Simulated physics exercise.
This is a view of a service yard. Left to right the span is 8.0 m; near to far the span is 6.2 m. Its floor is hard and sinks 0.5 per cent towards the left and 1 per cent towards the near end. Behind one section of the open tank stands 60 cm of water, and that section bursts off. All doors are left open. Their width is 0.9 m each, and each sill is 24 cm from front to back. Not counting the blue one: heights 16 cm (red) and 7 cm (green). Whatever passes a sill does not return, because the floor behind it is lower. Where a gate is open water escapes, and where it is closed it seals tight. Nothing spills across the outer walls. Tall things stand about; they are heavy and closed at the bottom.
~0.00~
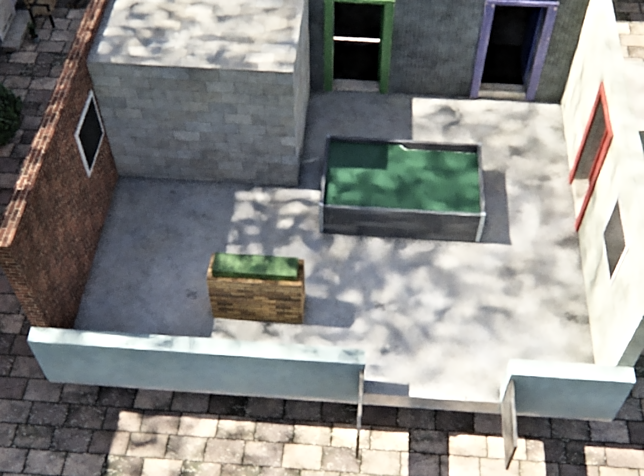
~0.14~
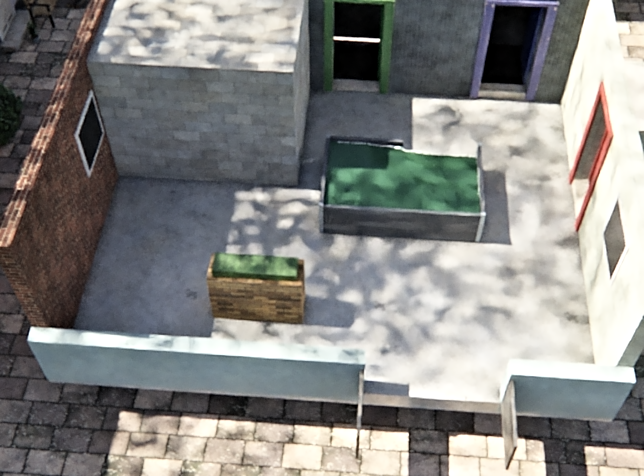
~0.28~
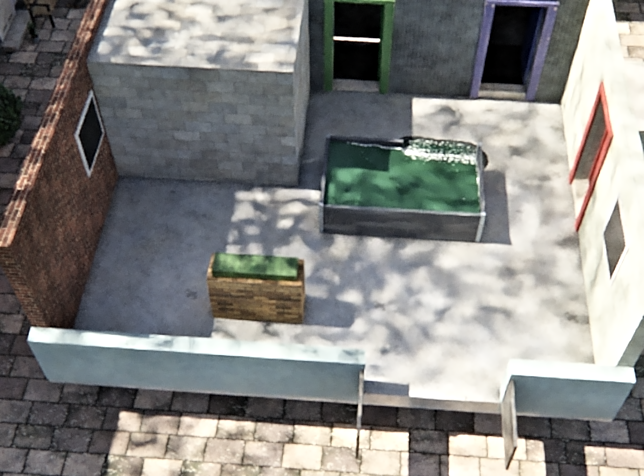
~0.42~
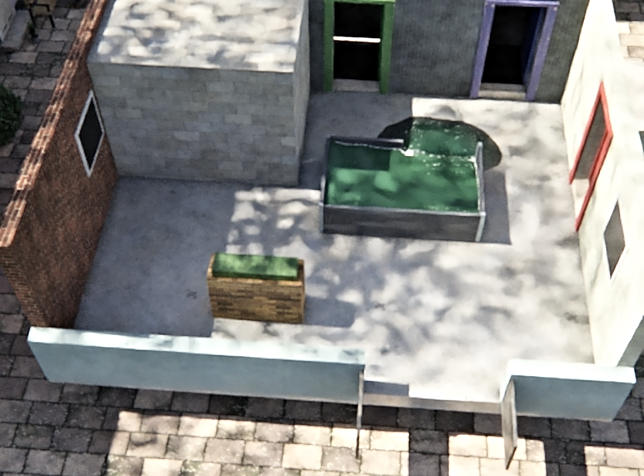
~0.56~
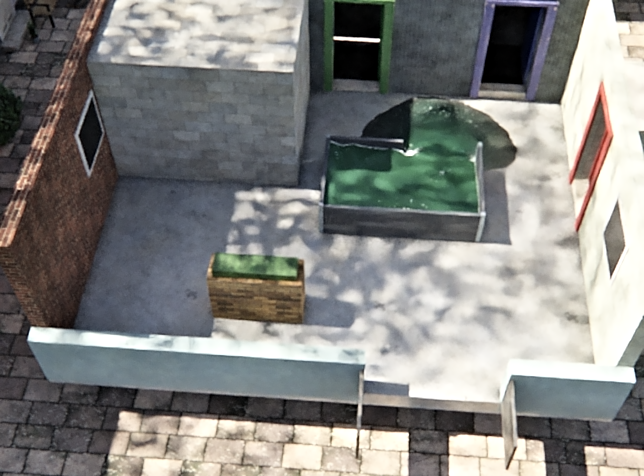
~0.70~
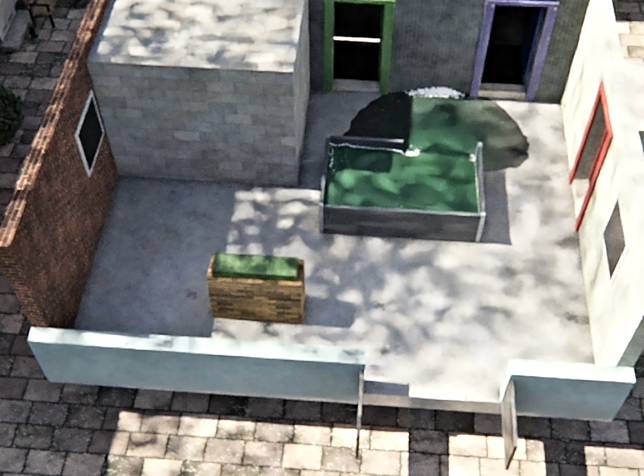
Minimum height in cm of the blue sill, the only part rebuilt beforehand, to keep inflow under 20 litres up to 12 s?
21 cm.
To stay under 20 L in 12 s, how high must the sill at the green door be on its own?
For the green door, about 10.5 cm.
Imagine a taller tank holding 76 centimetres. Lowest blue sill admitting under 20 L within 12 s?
Roughly 28 centimetres would do it.
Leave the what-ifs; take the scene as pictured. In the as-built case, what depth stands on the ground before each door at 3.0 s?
Red 6, green 10, blue 22 cm.
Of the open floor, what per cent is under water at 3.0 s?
Wet share: Around 30 %.
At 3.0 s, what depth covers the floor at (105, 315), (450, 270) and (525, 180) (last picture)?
I'd read roughly 0, 0 and 4 cm there.
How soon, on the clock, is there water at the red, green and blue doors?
Arrival times: Red 2.6 seconds, green 0.9 seconds, blue 0.8 seconds.
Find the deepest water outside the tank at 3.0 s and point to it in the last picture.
Around (559, 110).
After 1.4 s water covers 15 % of the floor, deepest (36 cm) near (434, 97); 24 cm at the blue door, 3 litres in over its 15 cm sill.
After 3.0 s water covers 30 % of the floor, deepest (30 cm) near (559, 110); 22 cm at the blue door, 55 litres in over its 15 cm sill.
After 12.0 s water covers 90 % of the floor, deepest (10 cm) near (558, 391); 6 cm at the blue door, 79 litres in over its 15 cm sill.
At the blue door as built, the water arrived by 0.8 s and peaked near 25 cm at 1.8 s.
Run again over the same 12 s with other heights there, 52 litres in over 17.5 cm, 8 litres over 24 cm. The limit of 20 litres is kept from about 21 cm up.
